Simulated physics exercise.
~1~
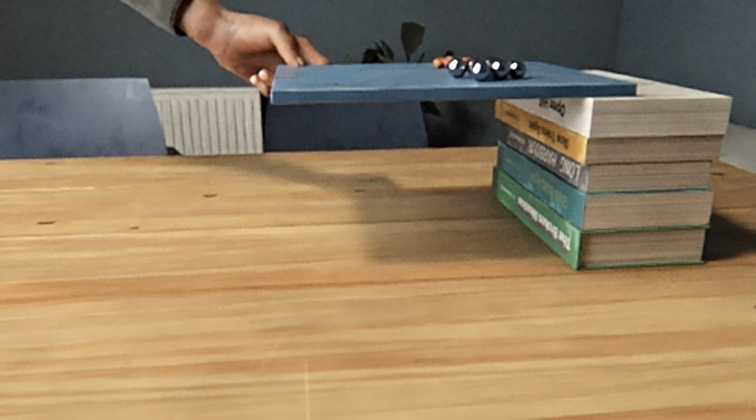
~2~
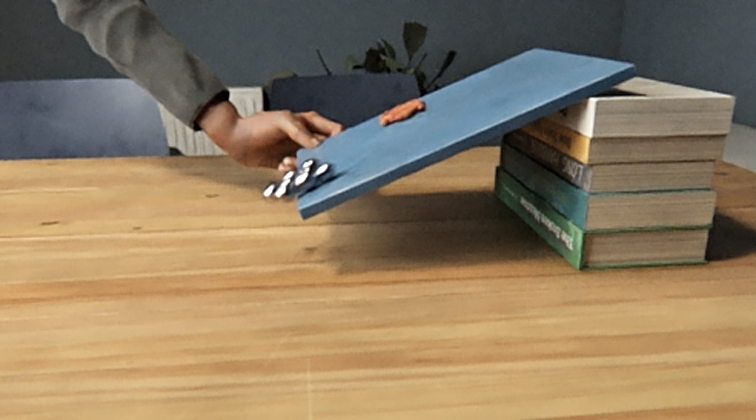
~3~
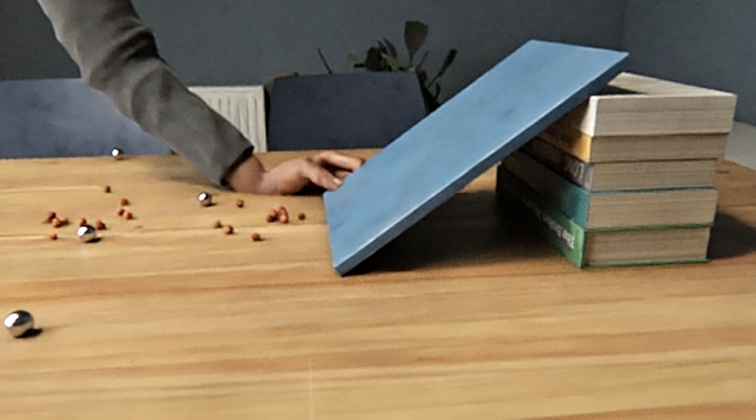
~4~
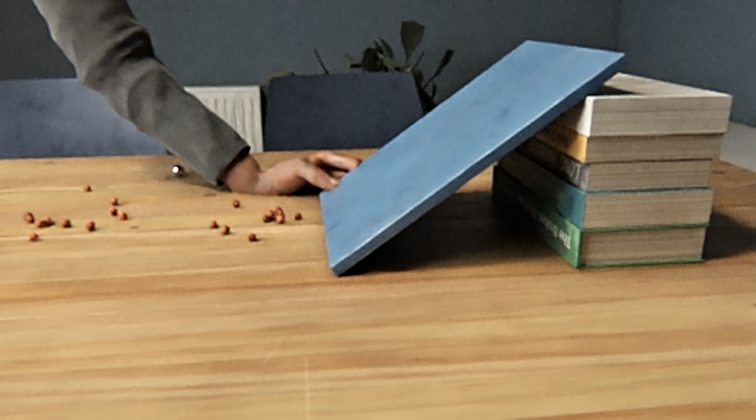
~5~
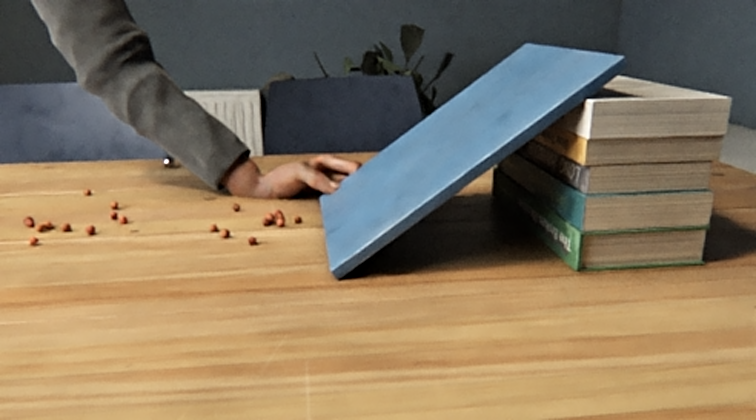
A hand lowers a blue board, and shiny balls roll farther left than small reddish-brown bits.
